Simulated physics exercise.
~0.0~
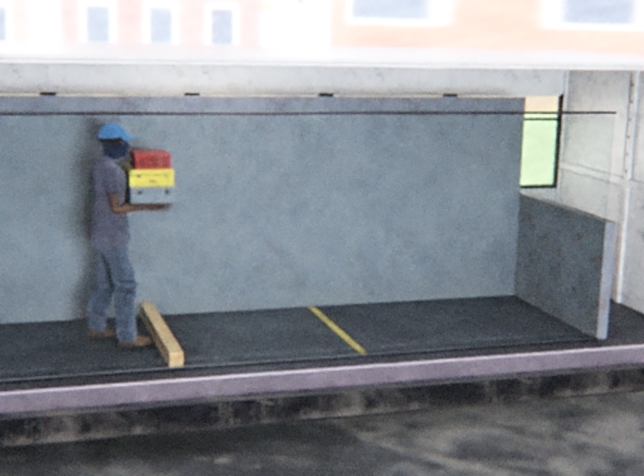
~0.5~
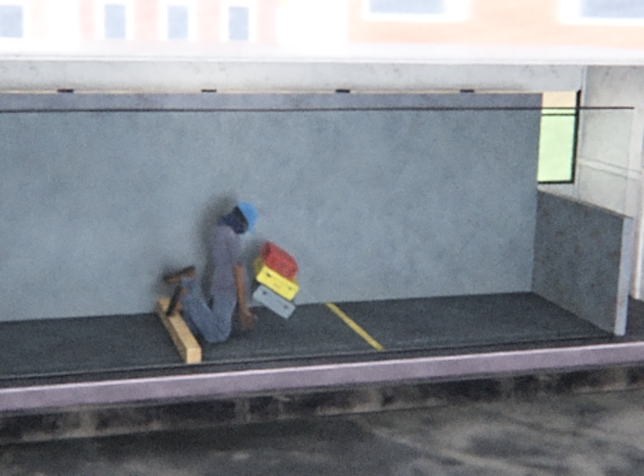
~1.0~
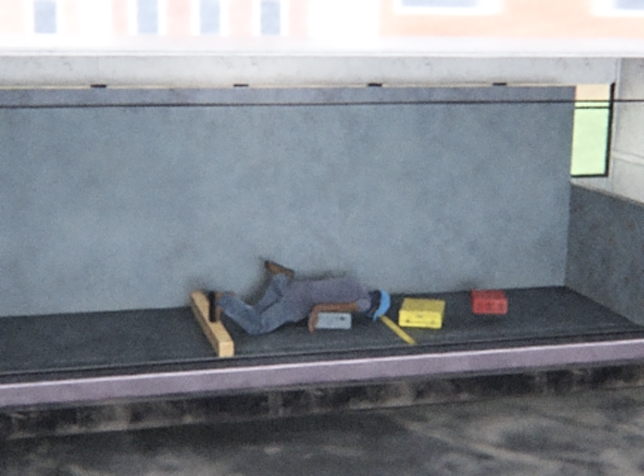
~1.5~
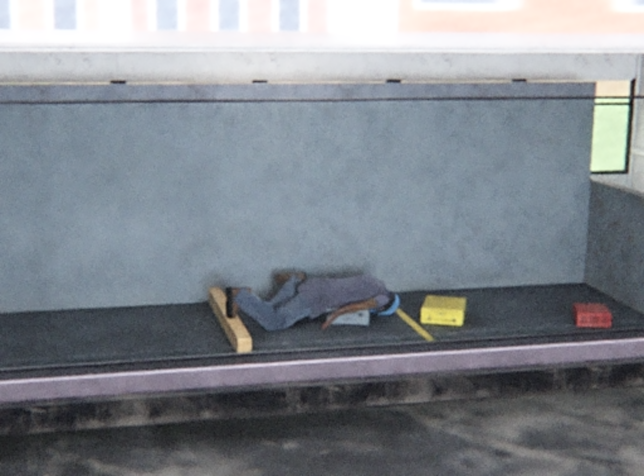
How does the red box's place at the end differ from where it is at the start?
At the start the red box is on top of the stack the porter holds. At the end it lies on the floor far to the right, beyond the yellow line and the yellow box.
